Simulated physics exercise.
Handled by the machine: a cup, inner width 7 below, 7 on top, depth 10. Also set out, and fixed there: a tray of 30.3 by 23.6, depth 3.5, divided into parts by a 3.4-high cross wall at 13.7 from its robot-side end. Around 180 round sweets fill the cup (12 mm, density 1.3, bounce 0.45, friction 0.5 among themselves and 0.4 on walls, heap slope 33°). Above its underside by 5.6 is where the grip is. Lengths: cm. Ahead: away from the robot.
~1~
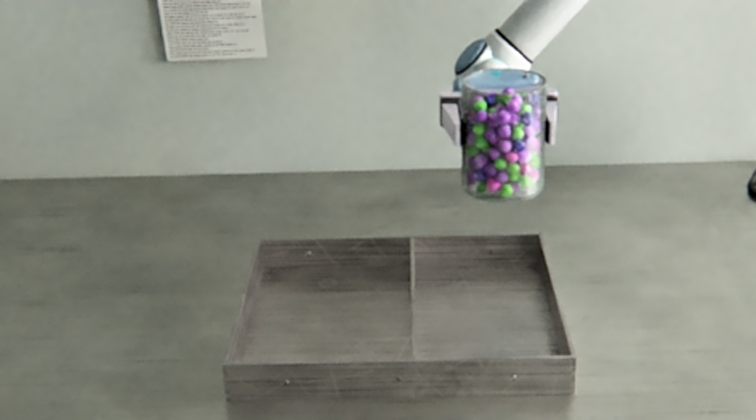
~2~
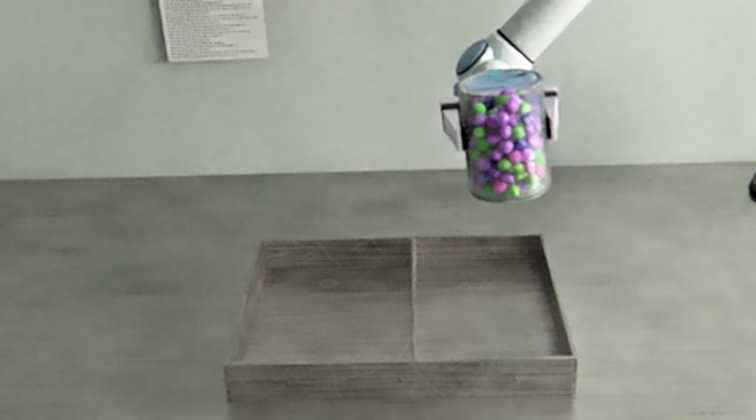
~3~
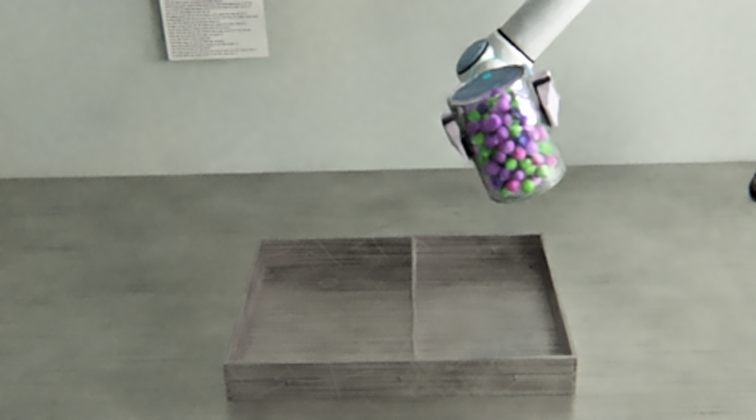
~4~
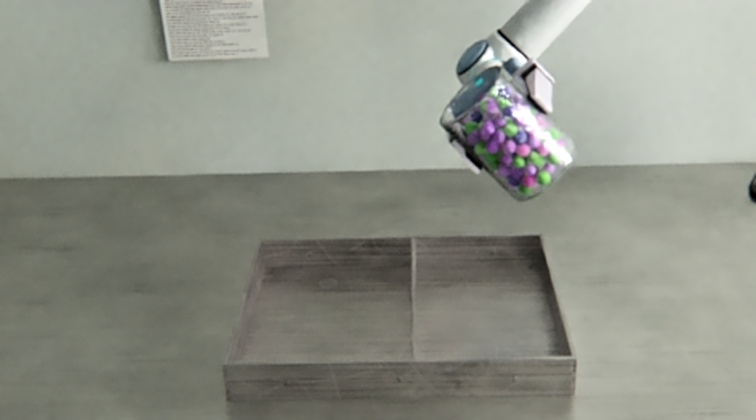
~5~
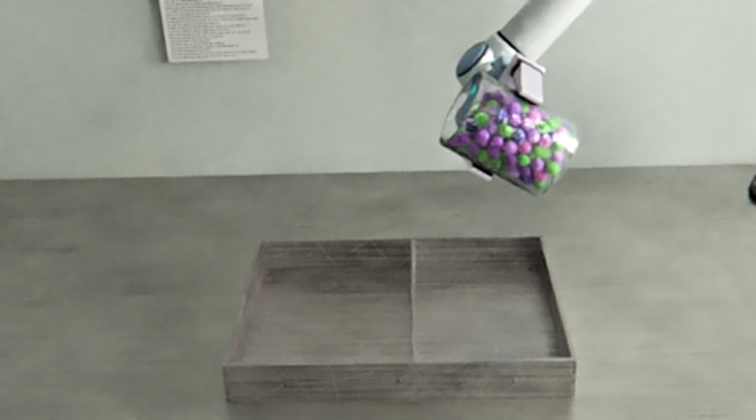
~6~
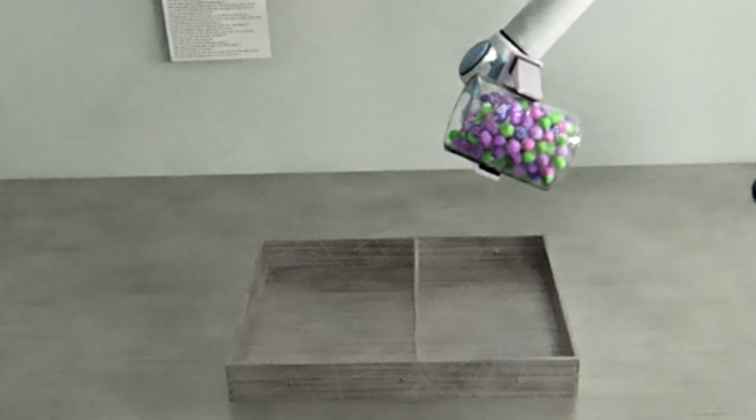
Above a divided wooden tray on a gray table, a robot arm held a clear cup full of purple, green and pink balls, then steadily tilted it to the left until it lay nearly sideways.
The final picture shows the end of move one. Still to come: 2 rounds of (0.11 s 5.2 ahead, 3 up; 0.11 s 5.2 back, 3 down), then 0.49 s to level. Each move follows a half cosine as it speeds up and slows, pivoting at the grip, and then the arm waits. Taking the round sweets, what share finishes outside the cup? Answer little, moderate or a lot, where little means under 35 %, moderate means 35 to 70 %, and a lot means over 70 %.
A lot.
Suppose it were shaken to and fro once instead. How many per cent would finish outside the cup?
65 %.
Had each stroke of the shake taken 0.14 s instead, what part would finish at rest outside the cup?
That change gives some 50 percent.
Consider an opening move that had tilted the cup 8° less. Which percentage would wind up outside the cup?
It would then be near 65 per cent.
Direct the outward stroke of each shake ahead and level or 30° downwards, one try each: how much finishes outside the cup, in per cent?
First try about 50 %, second try about 20 %.
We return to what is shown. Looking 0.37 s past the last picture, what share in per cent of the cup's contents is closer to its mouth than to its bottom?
Something near 85 per cent is there.
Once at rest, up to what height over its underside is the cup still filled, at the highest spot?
Around 3.5 cm up.
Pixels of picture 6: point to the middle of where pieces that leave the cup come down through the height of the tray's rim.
(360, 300).
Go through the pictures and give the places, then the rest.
The first frame shows cup middle at (503, 136), level; upper third of the load around (504, 117), from x 470 to 535, top at y 95; 175 in the cup.
The second frame shows cup middle at (505, 137), tilted 6° forward; upper third of the load around (505, 119), from x 470 to 540, top at y 95.
The third frame shows cup middle at (507, 136), tilted 22° forward; upper third of the load around (507, 117), from x 470 to 550, top at y 95.
The fourth frame shows cup middle at (509, 135), tilted 43° forward; upper third of the load around (506, 119), from x 470 to 560, top at y 95.
The fifth frame shows cup middle at (510, 135), tilted 59° forward; upper third of the load around (508, 121), from x 460 to 565, top at y 95.
The sixth frame shows cup middle at (513, 133), tilted 65° forward; upper third of the load around (514, 119), from x 455 to 565, top at y 100; 175 in the cup.
Then, 0.37 s after the last picture, tilted 65° forward, highest piece 24 above the table; 88 in the far-side part, 70 in the cup, 8 in the robot-side part, 1 on the table or floor, 8 in flight or on a rim.
Then, 0.74 s after the last picture, tilted 20° forward, highest piece 20 above the table; 122 in the far-side part, 28 in the cup, 13 in the robot-side part, 11 on the table or floor, 1 in flight or on a rim.
Then, 1.13 s after the last picture, level, highest piece 19 above the table; 122 in the far-side part, 28 in the cup, 14 in the robot-side part, 11 on the table or floor.
Then, 2.18 s after the last picture, level, highest piece 19 above the table; 122 in the far-side part, 28 in the cup, 14 in the robot-side part, 11 on the table or floor.
Final count, 122 in the far-side part, 28 in the cup, 14 in the robot-side part, 11 on the table or floor. That is 84 % outside the cup.
